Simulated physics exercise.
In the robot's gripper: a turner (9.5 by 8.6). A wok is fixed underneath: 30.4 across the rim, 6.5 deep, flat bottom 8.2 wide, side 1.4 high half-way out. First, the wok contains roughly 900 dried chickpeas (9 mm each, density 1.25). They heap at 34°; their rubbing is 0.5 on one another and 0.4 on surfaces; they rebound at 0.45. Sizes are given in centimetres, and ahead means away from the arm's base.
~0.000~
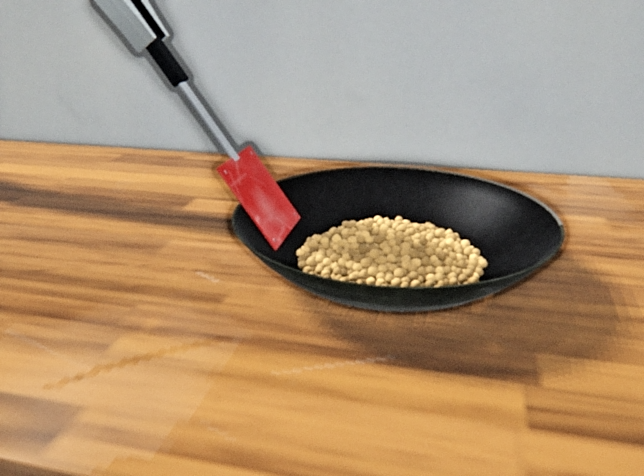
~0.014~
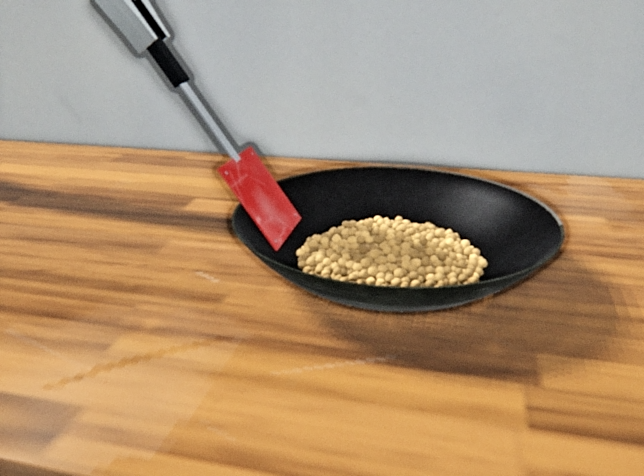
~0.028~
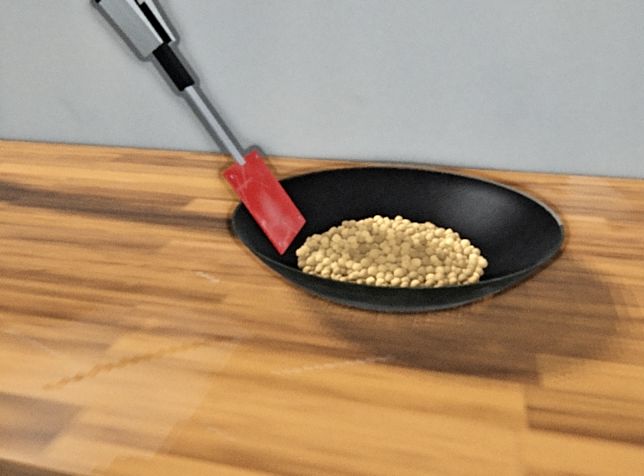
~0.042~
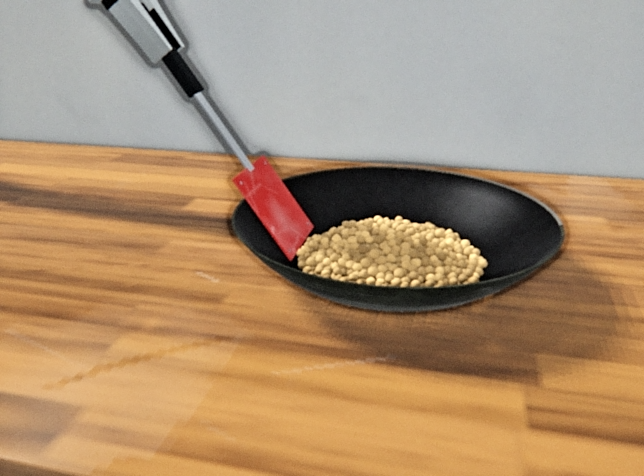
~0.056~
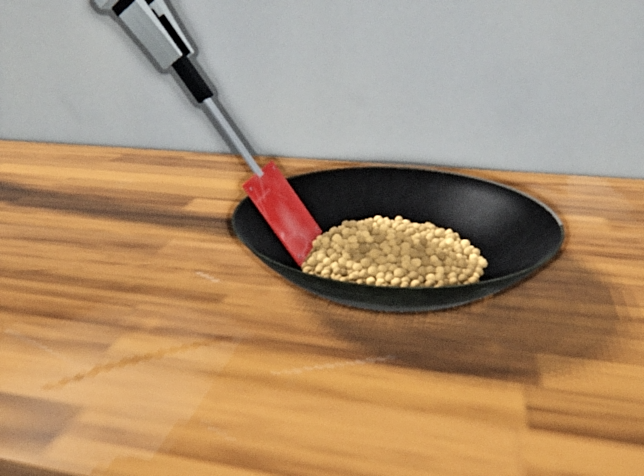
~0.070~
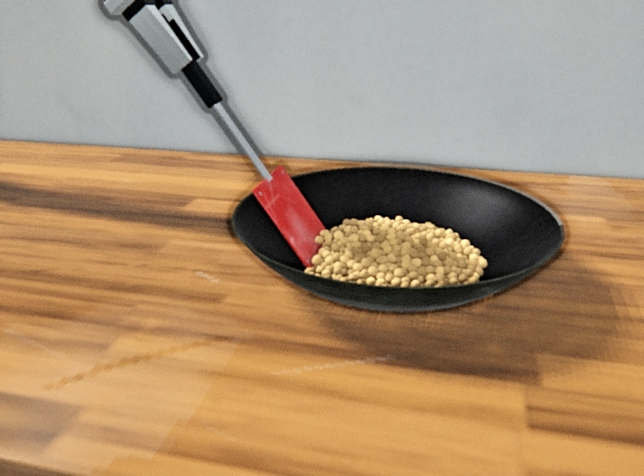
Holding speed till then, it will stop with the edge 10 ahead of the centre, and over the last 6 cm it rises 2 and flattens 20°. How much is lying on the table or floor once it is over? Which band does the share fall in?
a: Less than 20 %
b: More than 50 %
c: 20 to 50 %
a, less than 20 %.
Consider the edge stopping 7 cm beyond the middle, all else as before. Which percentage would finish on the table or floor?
About 0 %.
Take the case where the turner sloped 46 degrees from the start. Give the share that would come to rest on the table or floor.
Estimate for that slope: Some 10 per cent.
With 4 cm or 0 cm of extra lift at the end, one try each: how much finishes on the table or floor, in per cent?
First try about 15 %, second try about 10 %.
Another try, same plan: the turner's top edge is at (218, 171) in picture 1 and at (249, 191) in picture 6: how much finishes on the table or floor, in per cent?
5 %.
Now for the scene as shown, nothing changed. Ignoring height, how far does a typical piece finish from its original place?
It works out to roughly 5 cm.
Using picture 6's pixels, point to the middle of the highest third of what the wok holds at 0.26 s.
(484, 240).
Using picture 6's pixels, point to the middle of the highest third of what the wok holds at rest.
Look near (503, 244).
After 0.16 s, sloping 55°, highest piece 5 above the table; 900 in the wok.
After 0.26 s, sloping 50°, highest piece 6 above the table; 900 in the wok.
After 0.50 s, sloping 35°, highest piece 8 above the table; 816 in the wok, 59 on the table or floor, 25 on the blade or in flight.
After 1.55 s, sloping 35°, highest piece 7 above the table; 813 in the wok, 87 on the table or floor.
At rest, 813 in the wok, 87 on the table or floor. That is 10 % on the table or floor.
